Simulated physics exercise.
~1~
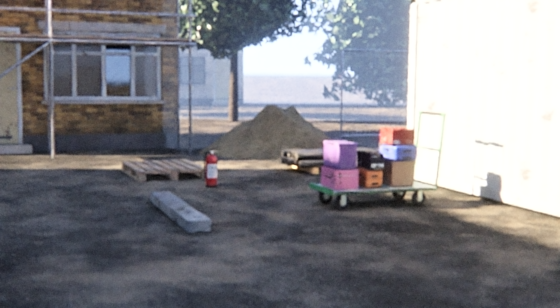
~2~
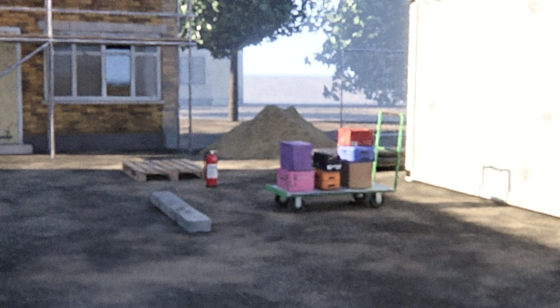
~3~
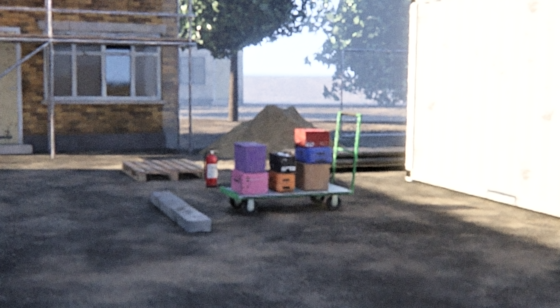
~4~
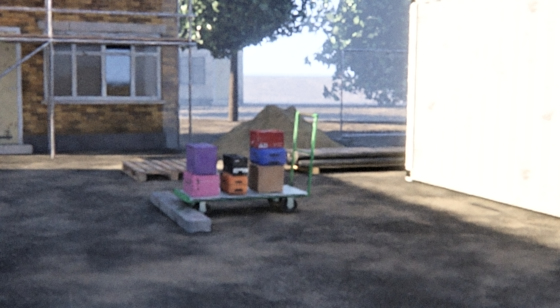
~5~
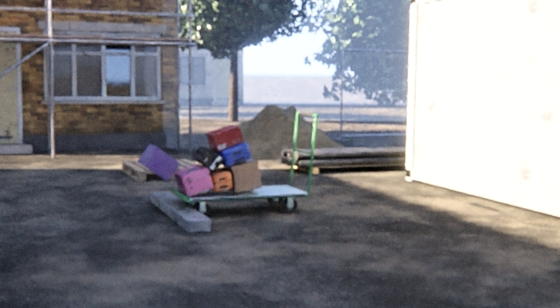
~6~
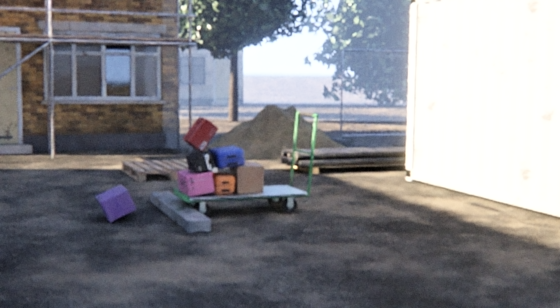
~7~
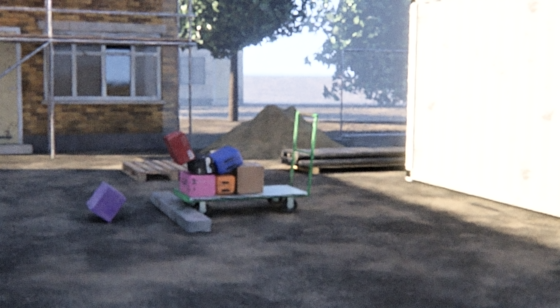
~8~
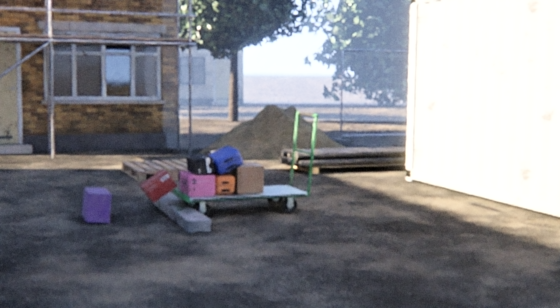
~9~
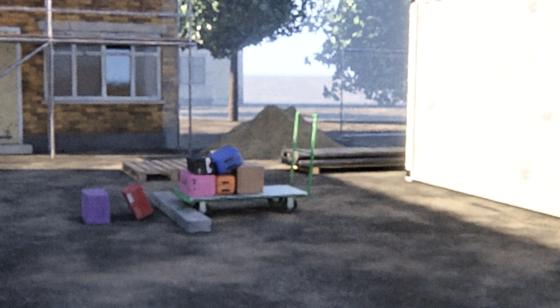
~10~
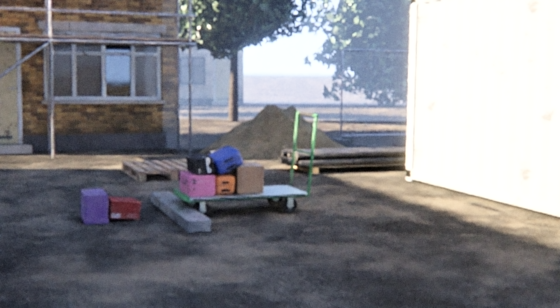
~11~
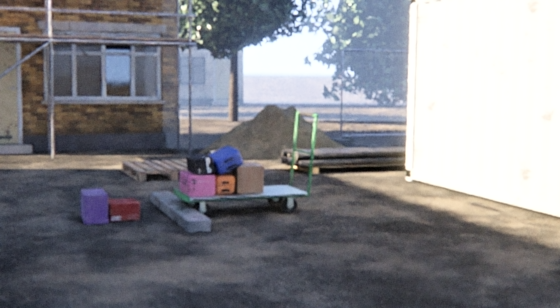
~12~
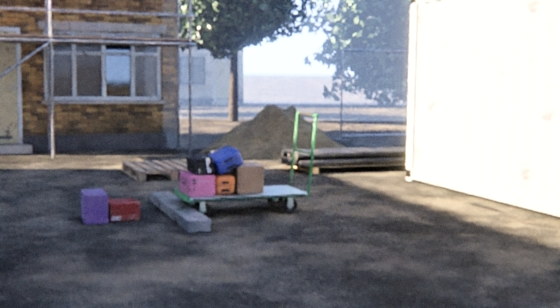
In this clip, a green flatbed trolley stacked with colourful boxes rolls left across a yard and stops abruptly at a low beam. The load lurches forward, a purple box and then a red one tumble to the ground ahead, and the rest stay jumbled on the deck.
